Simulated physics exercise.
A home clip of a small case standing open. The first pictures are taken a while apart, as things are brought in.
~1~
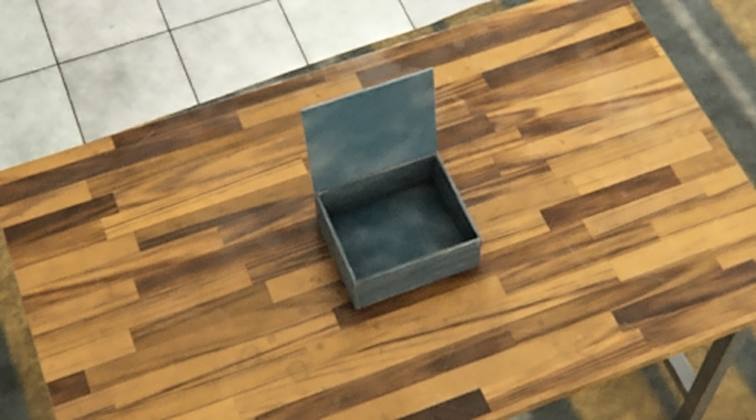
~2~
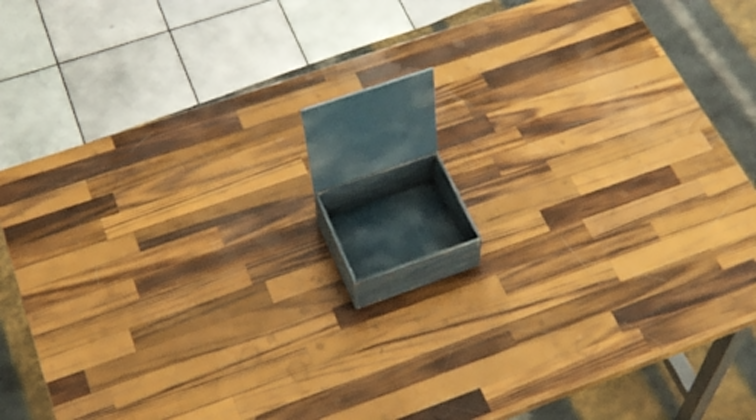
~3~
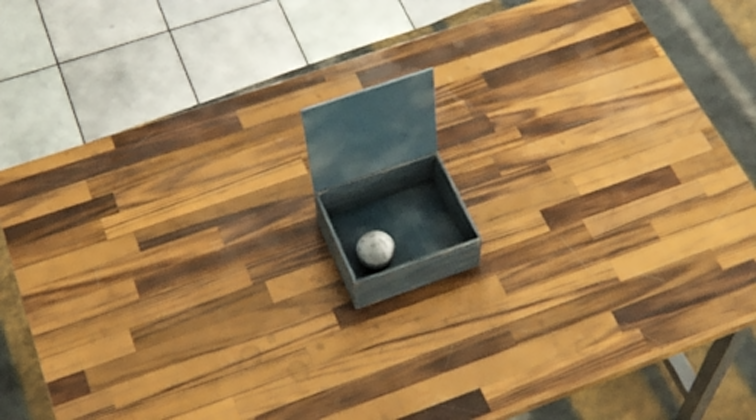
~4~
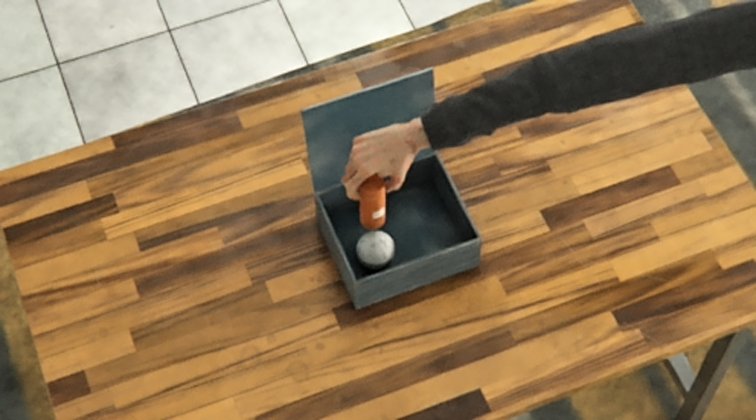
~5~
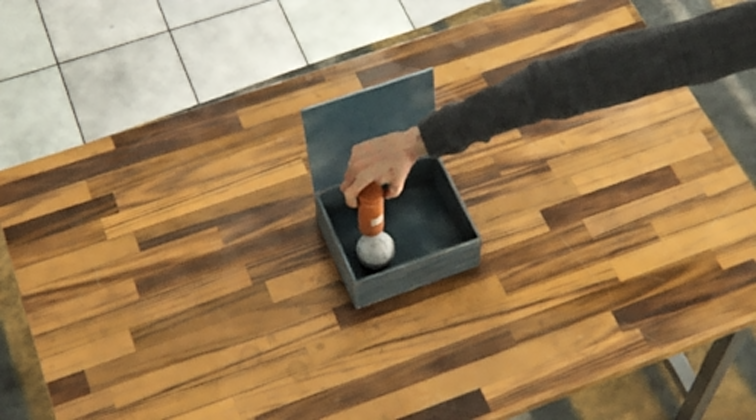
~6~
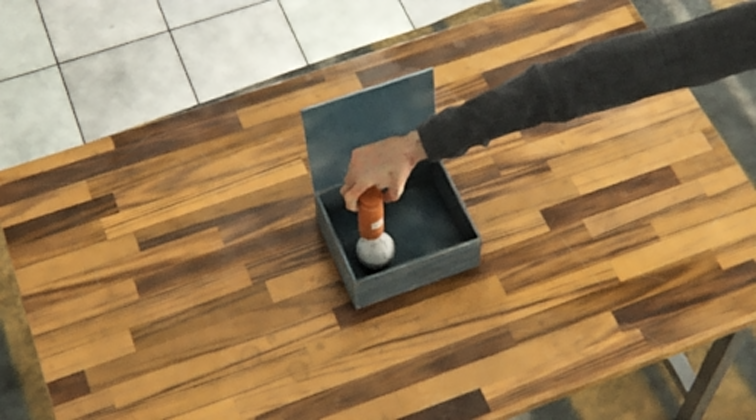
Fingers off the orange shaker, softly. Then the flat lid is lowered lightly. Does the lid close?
It sits on the rim.
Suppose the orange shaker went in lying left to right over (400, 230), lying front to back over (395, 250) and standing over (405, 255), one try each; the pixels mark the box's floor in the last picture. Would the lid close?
In the first case it sits on the rim; in the second case it sits on the rim; in the third case it will not close.
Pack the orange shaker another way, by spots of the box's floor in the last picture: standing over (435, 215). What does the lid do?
Then it stays ajar.
Then, 0.40 s later than the last frame, orange shaker on its side near (364, 228); white ball moved a little.
Then, 1.50 s later than the last frame, lid 66° above the rim; orange shaker on its side near (364, 227); white ball moved a little.
Then, 2.00 s later than the last frame, lid 25° above the rim; orange shaker on its side near (364, 227); white ball moved a little.
When it is over, lid shut; lying over in the box, orange shaker; white ball as before. End places, in pixels of the last picture, orange shaker near (364, 227).
